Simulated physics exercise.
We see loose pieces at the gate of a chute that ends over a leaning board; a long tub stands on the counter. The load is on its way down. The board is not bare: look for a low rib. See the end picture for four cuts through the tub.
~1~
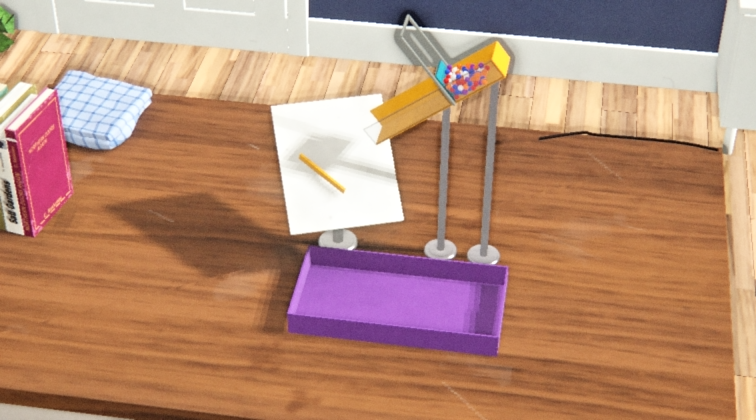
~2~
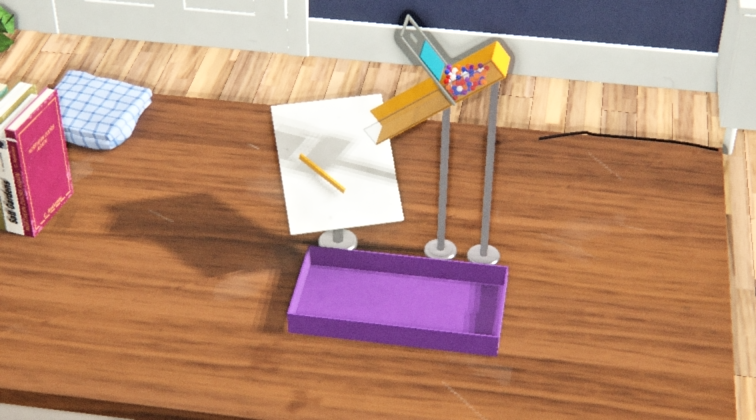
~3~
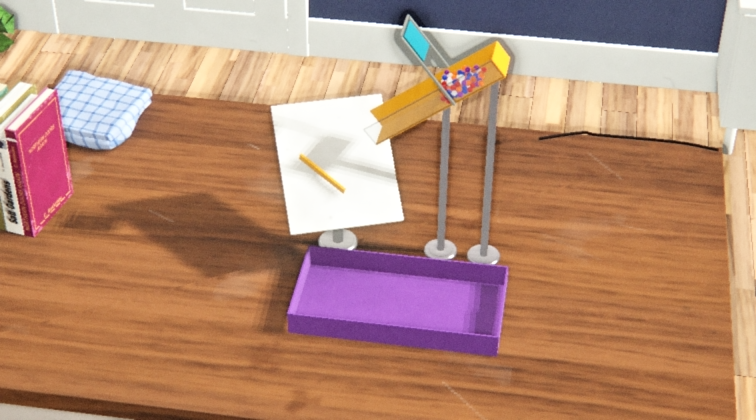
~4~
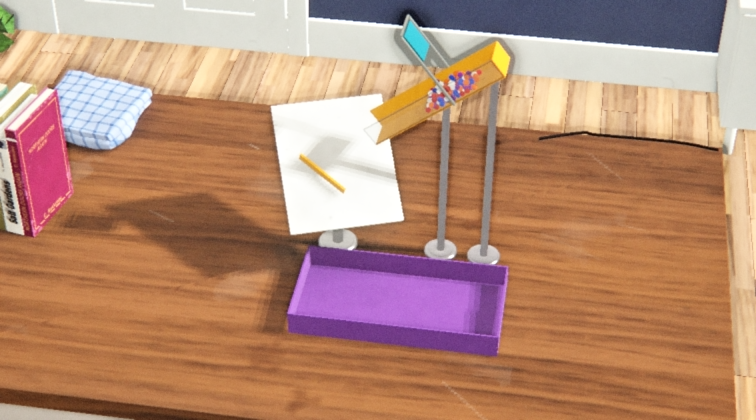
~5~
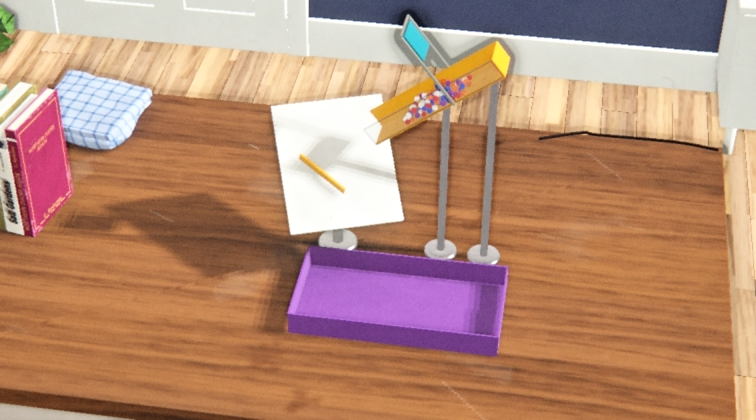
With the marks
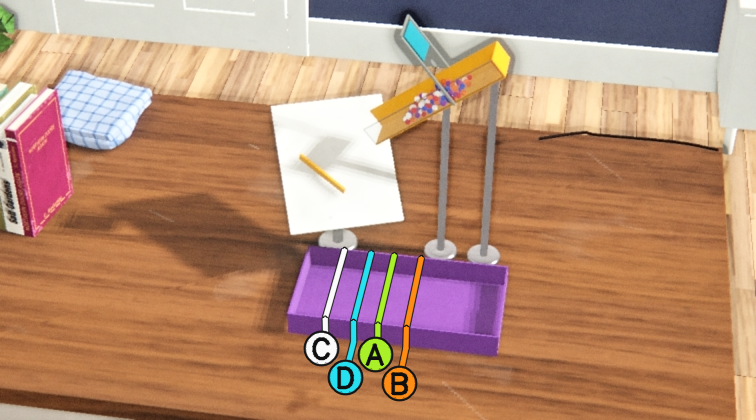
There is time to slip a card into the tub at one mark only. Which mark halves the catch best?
Best: A.
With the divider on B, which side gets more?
Left.
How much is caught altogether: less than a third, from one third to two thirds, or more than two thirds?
It is more than two thirds.
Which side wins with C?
Right.
On the marked copy, line A crosses the front rim at (378, 323); line B crosses the front rim at (406, 327); line C crosses the front rim at (325, 317); line D crosses the front rim at (353, 321).
With A, of what is caught, close to half on the left of the divider, close to half on the right.
With B, of what is caught, all but a few on the left of the divider, only a few on the right.
With C, of what is caught, only a few on the left of the divider, all but a few on the right.
With D, of what is caught, a small share on the left of the divider, all but a few on the right.
